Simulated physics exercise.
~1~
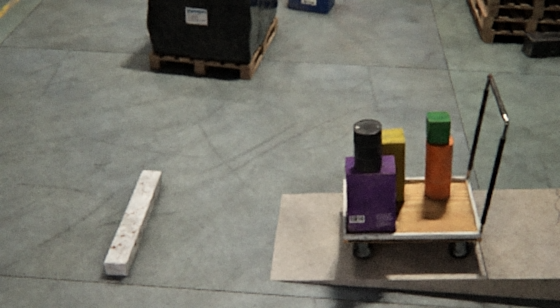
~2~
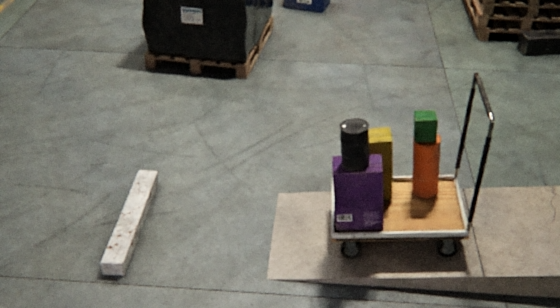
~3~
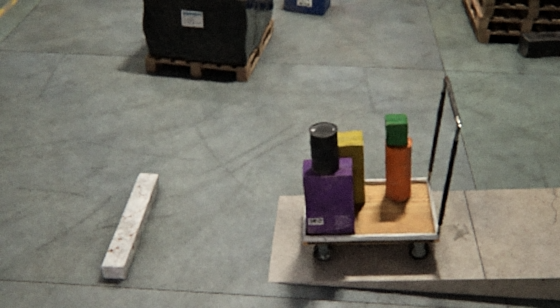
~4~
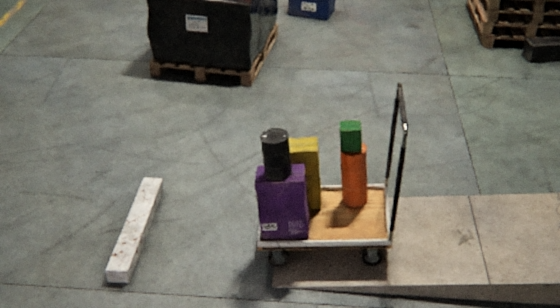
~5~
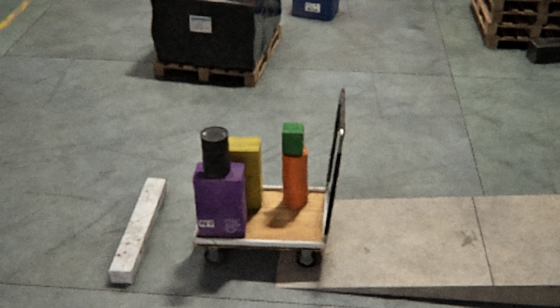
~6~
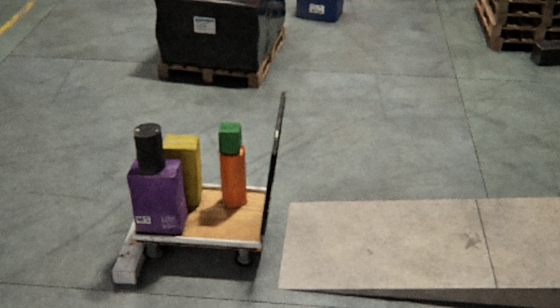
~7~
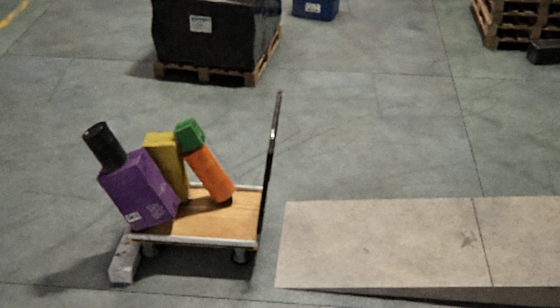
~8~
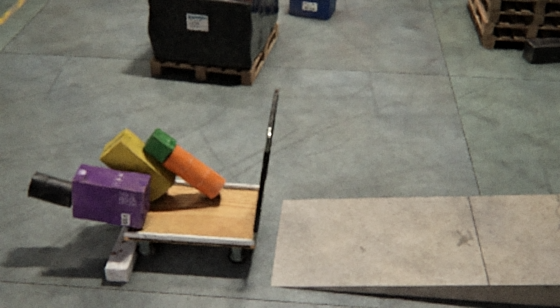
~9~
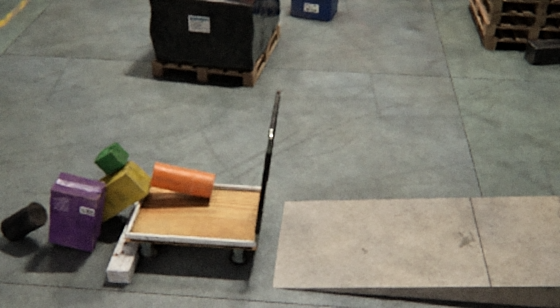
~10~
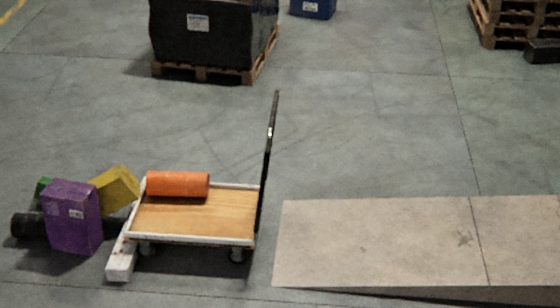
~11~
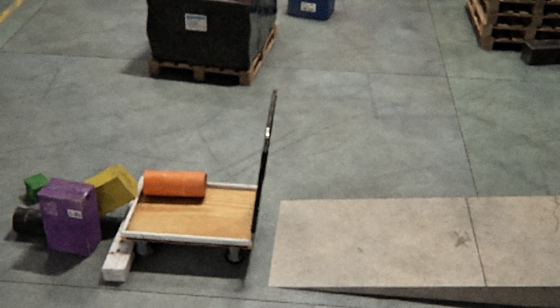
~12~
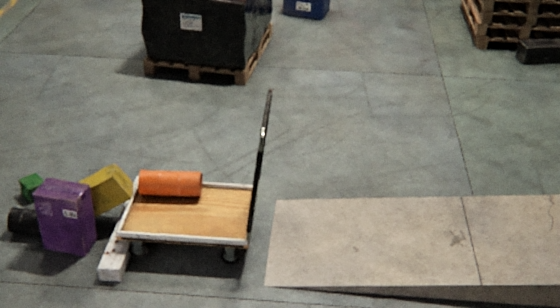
A trolley rolls left into a kerb, spilling four items while the orange canister topples aboard.
